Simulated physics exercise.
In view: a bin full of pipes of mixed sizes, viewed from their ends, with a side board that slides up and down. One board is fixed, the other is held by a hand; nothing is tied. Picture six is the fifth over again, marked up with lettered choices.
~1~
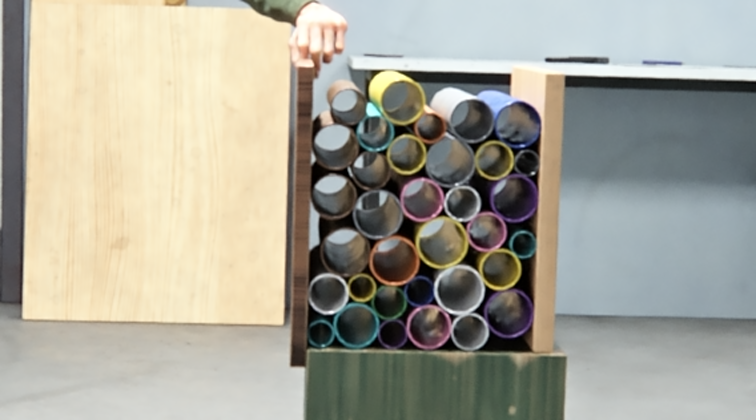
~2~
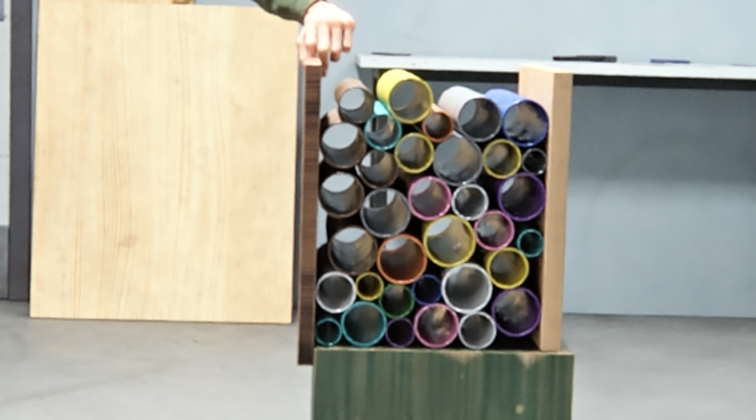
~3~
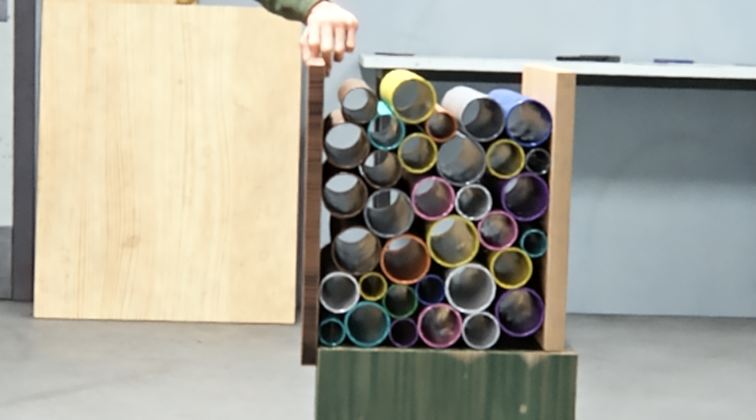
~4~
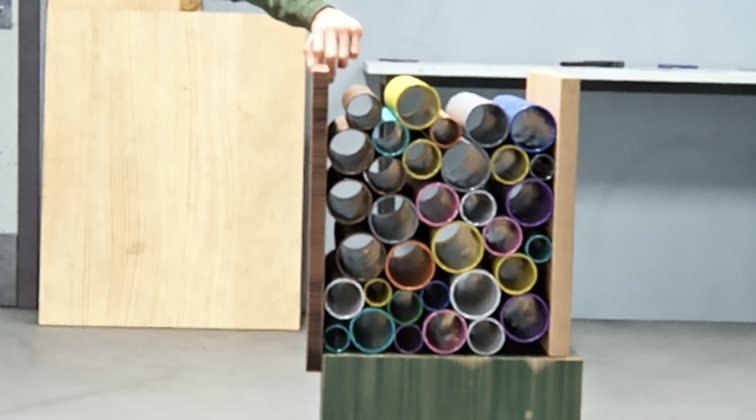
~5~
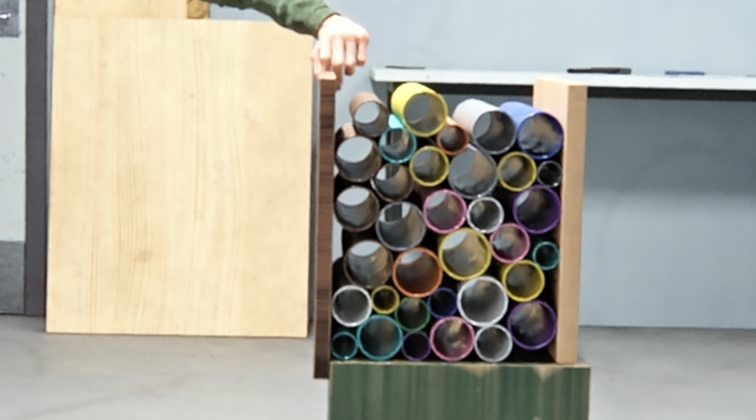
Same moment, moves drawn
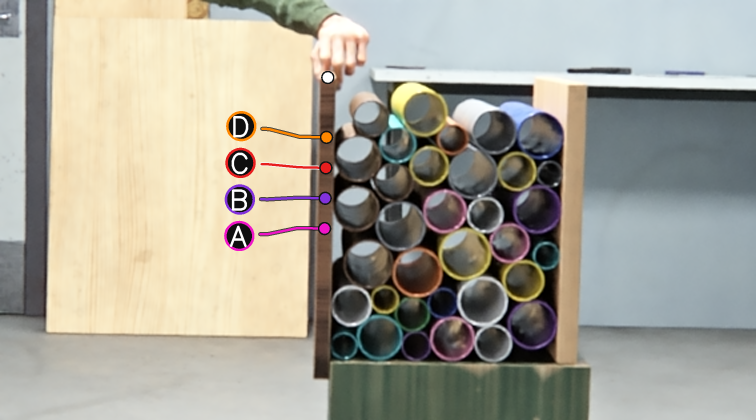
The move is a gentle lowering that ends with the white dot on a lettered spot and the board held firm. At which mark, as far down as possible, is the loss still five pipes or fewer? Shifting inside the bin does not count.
It can be let down to A.
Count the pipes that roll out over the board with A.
It comes to three.
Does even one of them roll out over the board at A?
Yes.
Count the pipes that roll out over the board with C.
It comes to one.
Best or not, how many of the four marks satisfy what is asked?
Four of the four.
On the marked copy, A at (325, 229); B at (325, 198); C at (326, 168); D at (327, 137); the white dot at (328, 77).
Following A. Soon after the start, top of the board (335, 144).
Later, top of the board (333, 219).
In the end, top of the board (333, 228), three out over the board.
As for the rest, B three out over the board; C one out over the board; D none out over the board.
